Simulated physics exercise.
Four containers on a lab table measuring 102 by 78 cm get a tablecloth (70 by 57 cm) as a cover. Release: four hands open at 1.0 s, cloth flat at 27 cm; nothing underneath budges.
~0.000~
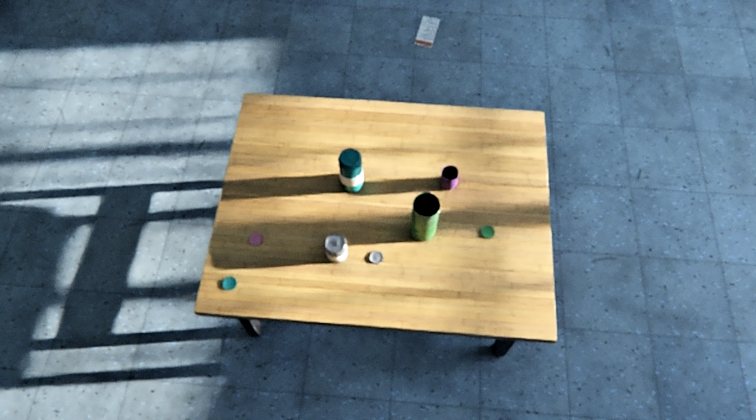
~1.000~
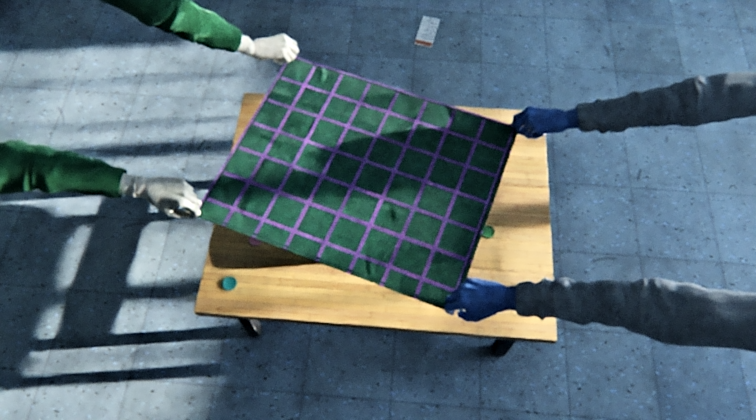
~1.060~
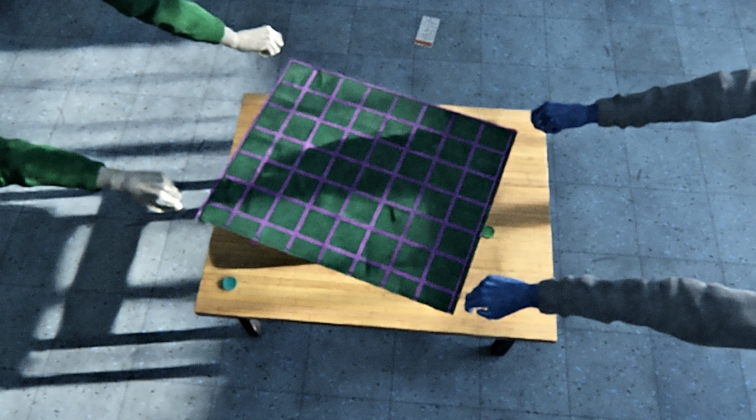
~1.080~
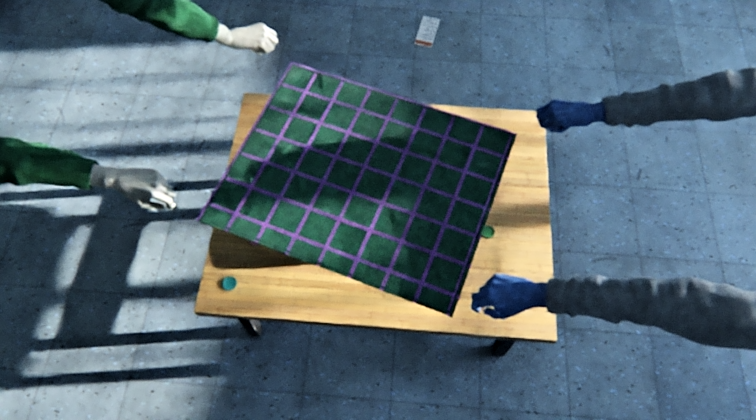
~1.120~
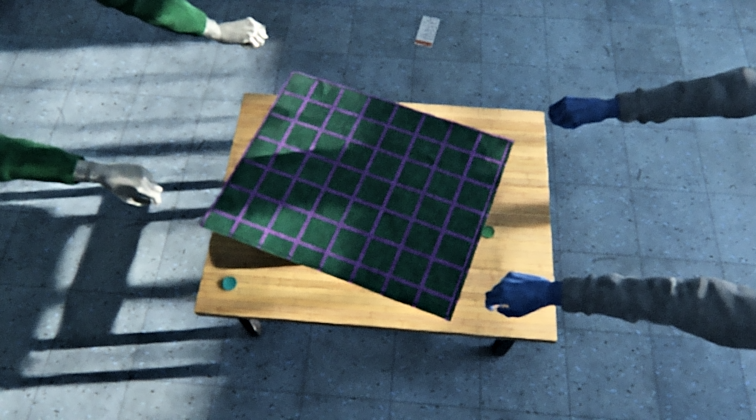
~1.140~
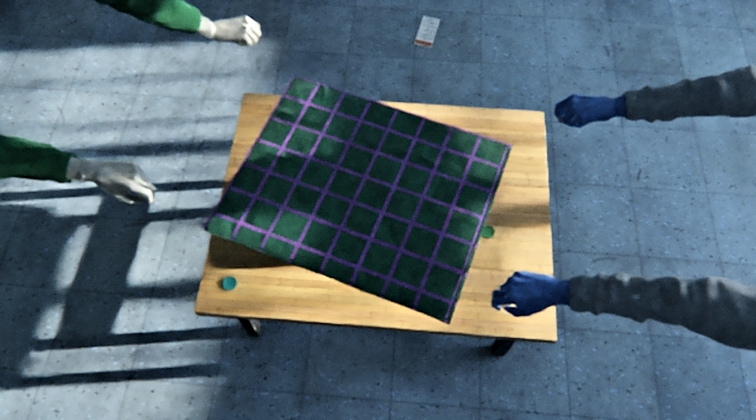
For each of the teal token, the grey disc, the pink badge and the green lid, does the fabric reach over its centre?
The teal token: No, the grey disc: Yes, the pink badge: Yes, the green lid: No.
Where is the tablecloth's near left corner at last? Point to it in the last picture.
It settles at roughly (238, 246).
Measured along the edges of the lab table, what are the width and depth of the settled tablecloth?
Roughly 70 cm by 62 cm.
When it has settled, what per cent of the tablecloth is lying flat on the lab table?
Roughly 20 % of it.
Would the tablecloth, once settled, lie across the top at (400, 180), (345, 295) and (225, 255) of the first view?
First spot shrouded, second clear, third clear.
At 1.3 s, 20 % of it is down, spanning 71 by 66 cm, above pink badge, grey disc.
At 1.5 s, 20 % of it is down, spanning 72 by 61 cm, above pink badge, grey disc.
At 1.7 s, 20 % of it is down, spanning 71 by 61 cm, above pink badge, grey disc.
At 1.9 s, 20 % of it is down, spanning 71 by 61 cm, above pink badge, grey disc.
At 2.7 s, 20 % of it is down, spanning 71 by 61 cm, above pink badge, grey disc.
